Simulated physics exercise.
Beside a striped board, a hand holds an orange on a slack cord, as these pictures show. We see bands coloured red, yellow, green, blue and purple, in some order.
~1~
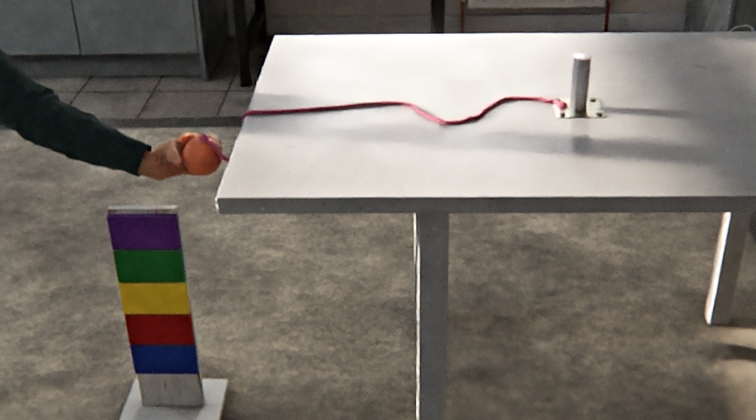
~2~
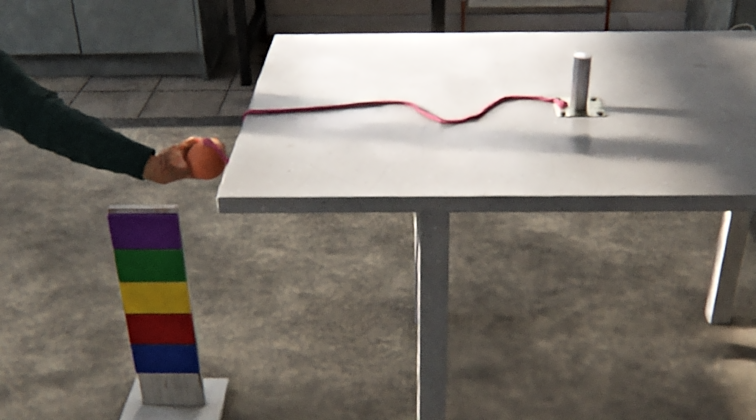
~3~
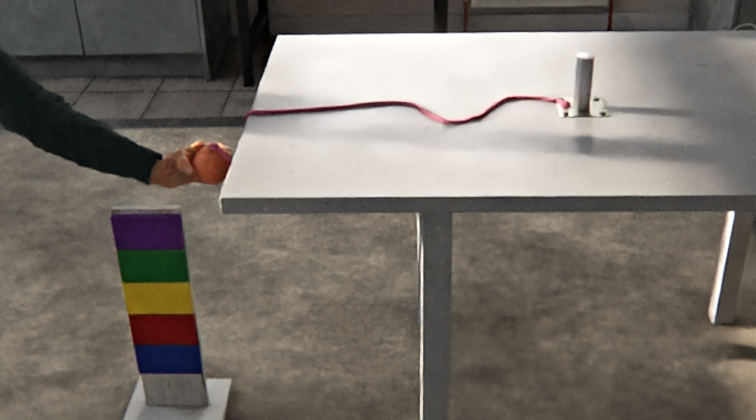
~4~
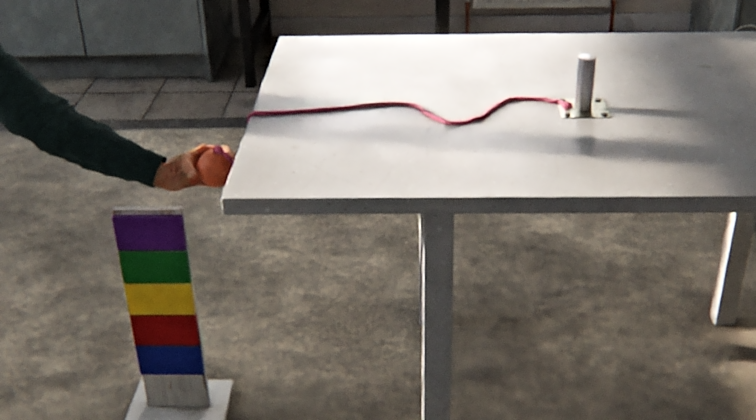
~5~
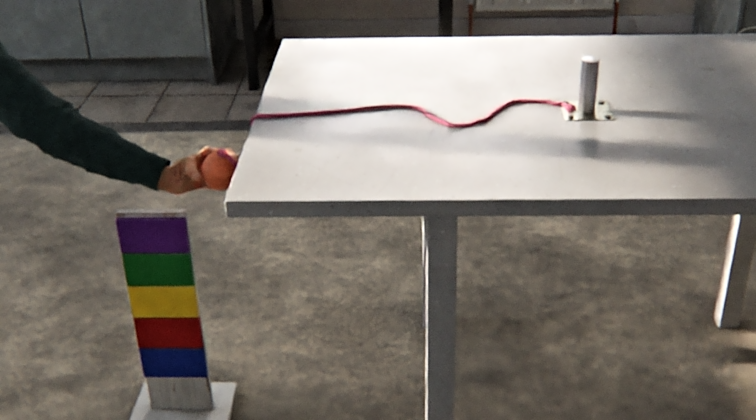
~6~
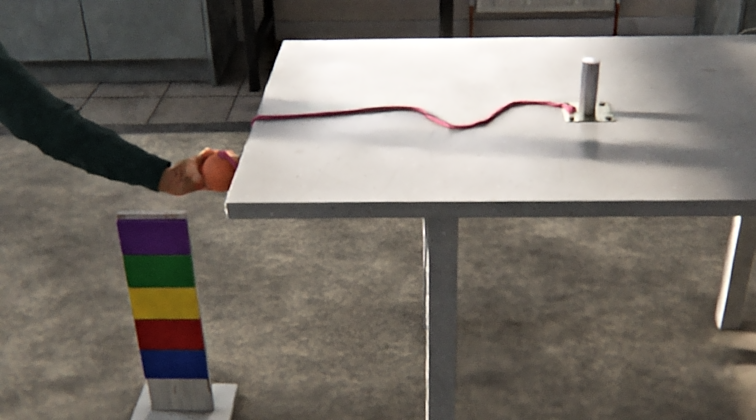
The clip opens on a hand holding an orange at the left edge of a pale table, where a slack red cord runs to a small upright post, beside a board striped purple, green, yellow, red and blue. The hand eases the orange slightly right and down, while the cord keeps its loose bends.
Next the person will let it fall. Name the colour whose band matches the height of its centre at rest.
That would be green.
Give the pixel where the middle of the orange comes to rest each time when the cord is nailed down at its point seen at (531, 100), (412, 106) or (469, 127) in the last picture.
It ends up near (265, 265) the first time, (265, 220) the second and (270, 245) the third.
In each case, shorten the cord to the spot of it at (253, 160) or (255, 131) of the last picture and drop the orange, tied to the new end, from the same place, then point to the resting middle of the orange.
Roughly (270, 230), (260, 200).
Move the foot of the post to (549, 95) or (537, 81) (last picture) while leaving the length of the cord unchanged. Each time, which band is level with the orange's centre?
Result 1: Yellow. Result 2: Yellow.
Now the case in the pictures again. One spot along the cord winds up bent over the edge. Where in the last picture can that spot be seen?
Pixel (322, 114).
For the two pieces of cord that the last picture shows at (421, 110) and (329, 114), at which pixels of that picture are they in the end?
The first settles around (356, 116), the second around (260, 119).
Soon after, orange near (296, 273); level with green.
After that, orange near (252, 280); level with green.
In the end, orange near (263, 280); level with green. Its middle rests at the green band.
